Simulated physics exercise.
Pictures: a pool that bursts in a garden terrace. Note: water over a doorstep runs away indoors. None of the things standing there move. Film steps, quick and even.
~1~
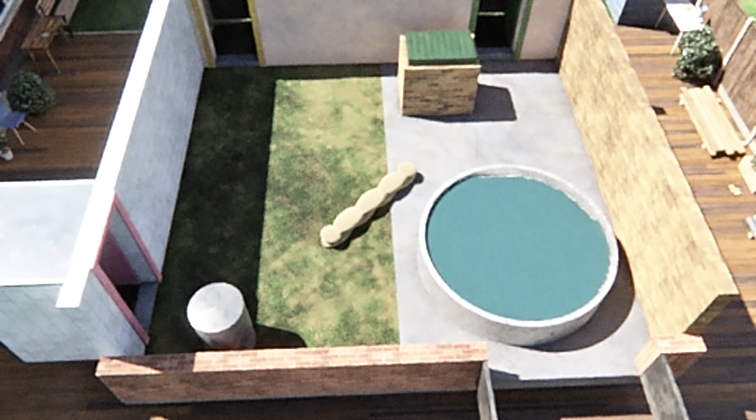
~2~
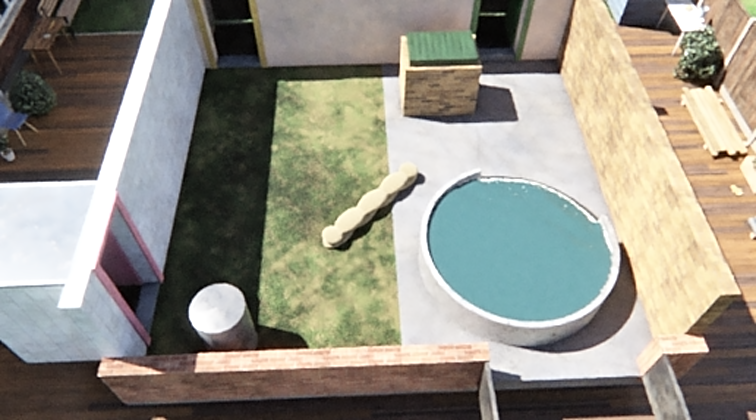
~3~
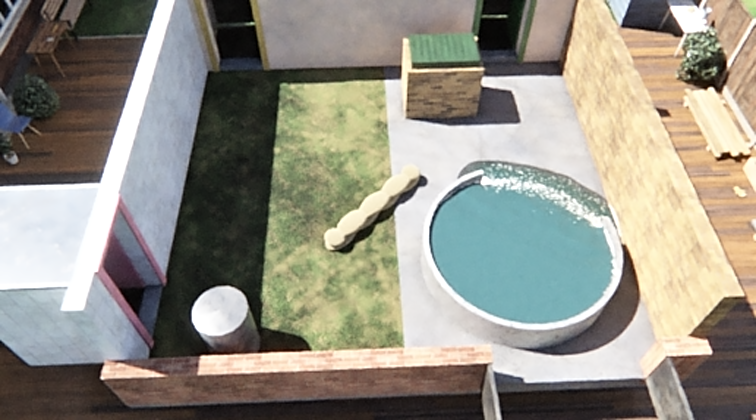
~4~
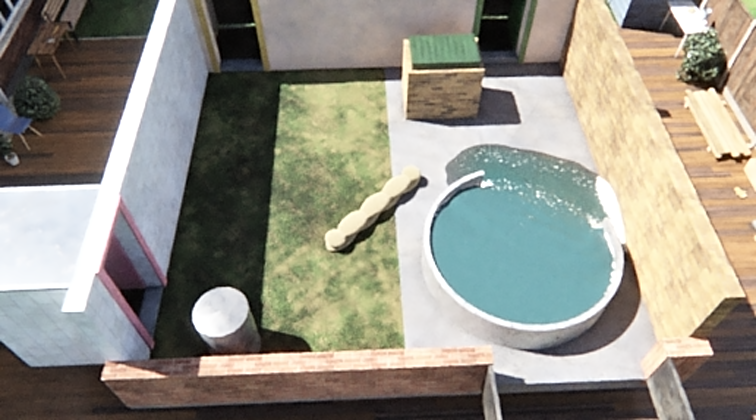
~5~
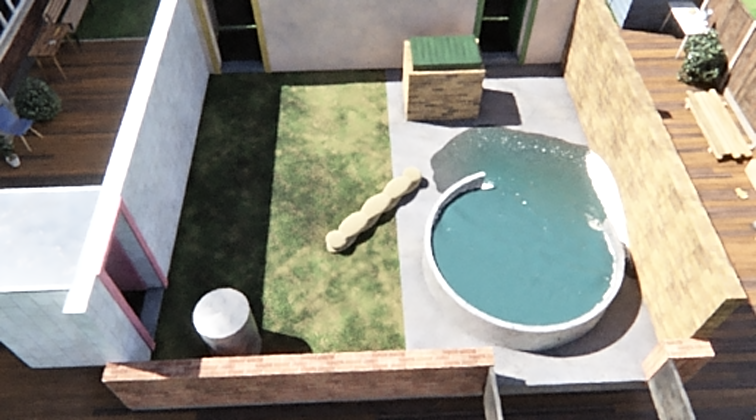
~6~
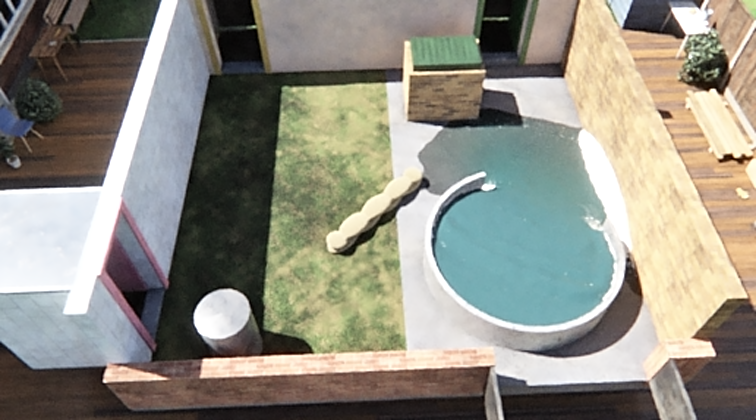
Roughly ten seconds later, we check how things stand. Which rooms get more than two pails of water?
In the end I expect the green door to go past two buckets. I expect the pink door to stop at two buckets or less. I expect the yellow door to stop at two buckets or less.
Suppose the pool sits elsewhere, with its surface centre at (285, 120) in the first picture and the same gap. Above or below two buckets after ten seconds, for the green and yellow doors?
Result - green: Fails to reach it, yellow: Crosses the threshold.
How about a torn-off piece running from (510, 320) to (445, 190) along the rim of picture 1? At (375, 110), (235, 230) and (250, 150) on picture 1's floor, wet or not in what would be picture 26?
Taking each in turn, they come out kept dry, watered, kept dry.
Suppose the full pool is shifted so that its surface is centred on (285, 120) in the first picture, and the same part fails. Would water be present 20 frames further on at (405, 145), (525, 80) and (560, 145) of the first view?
Taking them in the order asked: Inundated, then inundated, then inundated.
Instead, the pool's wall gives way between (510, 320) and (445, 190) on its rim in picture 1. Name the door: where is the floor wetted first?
First to be reached: The pink one.
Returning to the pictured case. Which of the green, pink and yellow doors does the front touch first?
Answer: The green door.
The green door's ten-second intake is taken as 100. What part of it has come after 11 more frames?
Roughly 5 percent.
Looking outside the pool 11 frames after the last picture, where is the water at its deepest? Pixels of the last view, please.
My pick is (554, 70).
A moment on, water covers 25 % of the floor; the green door wet at the sill, nothing in, the pink door not reached, the yellow door not reached.
Next, water covers 25 % of the floor; the green door under two buckets in, the pink door not reached, the yellow door not reached.
Then, water covers 40 % of the floor; the green door far over two buckets in, the pink door not reached, the yellow door not reached.
Later, water covers 60 % of the floor; the green door far over two buckets in, the pink door not reached, the yellow door wet at the sill, nothing in.
In the end, water covers 85 % of the floor; the green door far over two buckets in, the pink door not reached, the yellow door wet at the sill, nothing in.
